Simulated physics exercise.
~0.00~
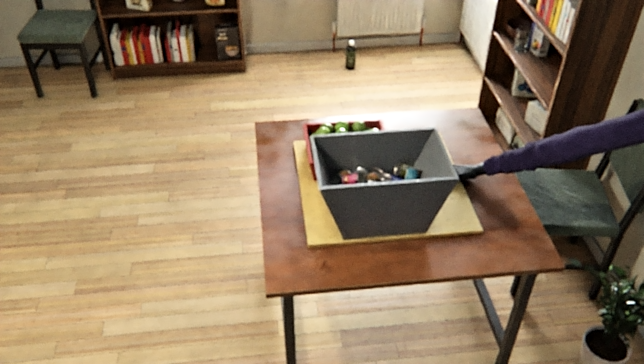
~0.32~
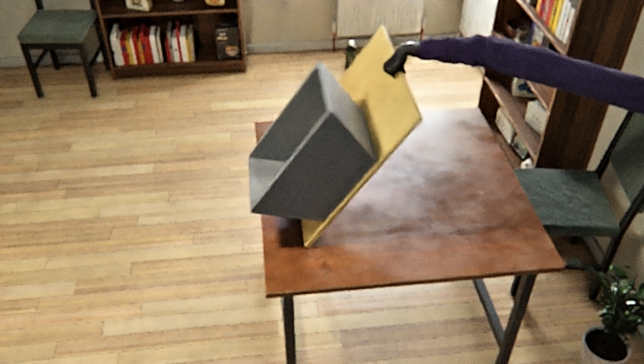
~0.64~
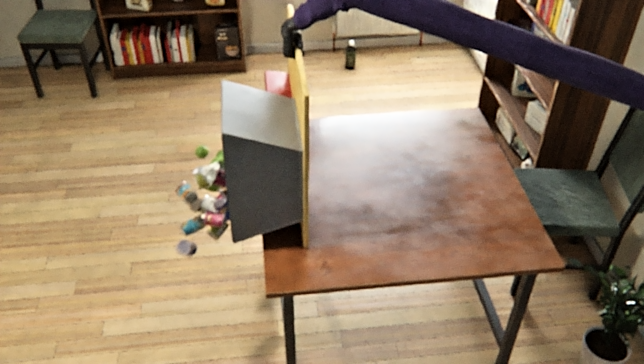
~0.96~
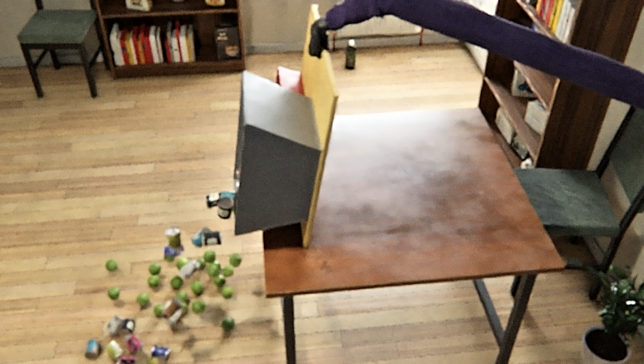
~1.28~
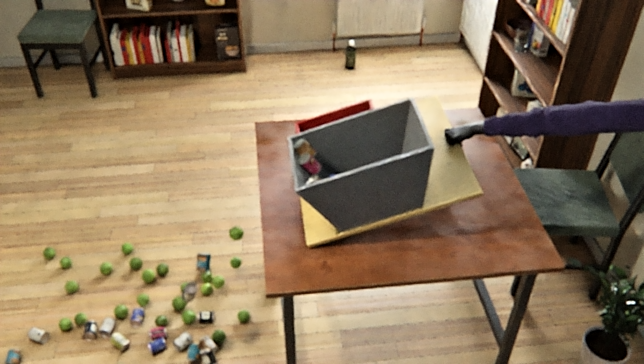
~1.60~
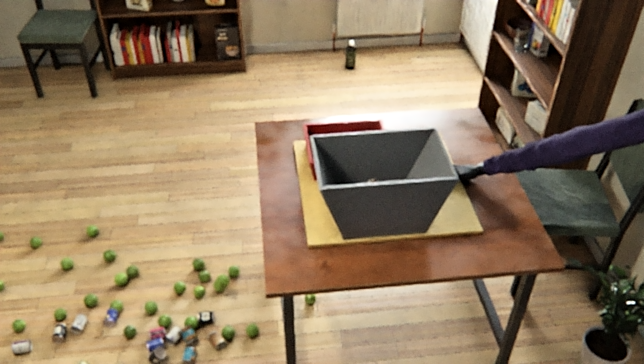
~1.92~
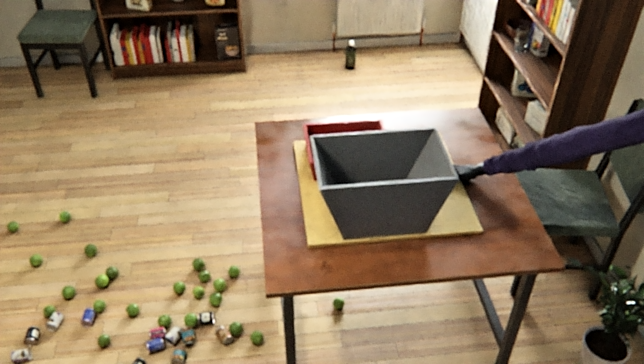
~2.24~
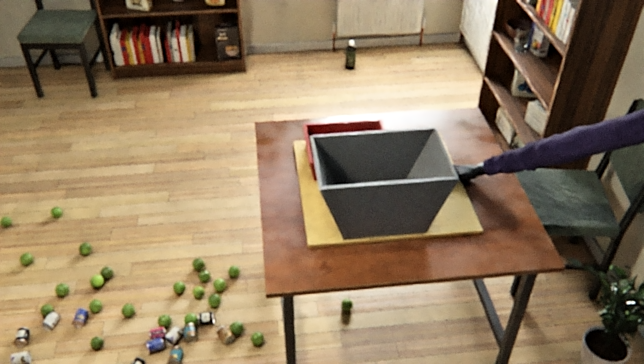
A purple-sleeved arm tipped up a board on a table, holding a grey crate of small tins and a red crate of green apples, spilling them off the left side, then lowered it flat, leaving tins and apples scattered across the wooden floor.
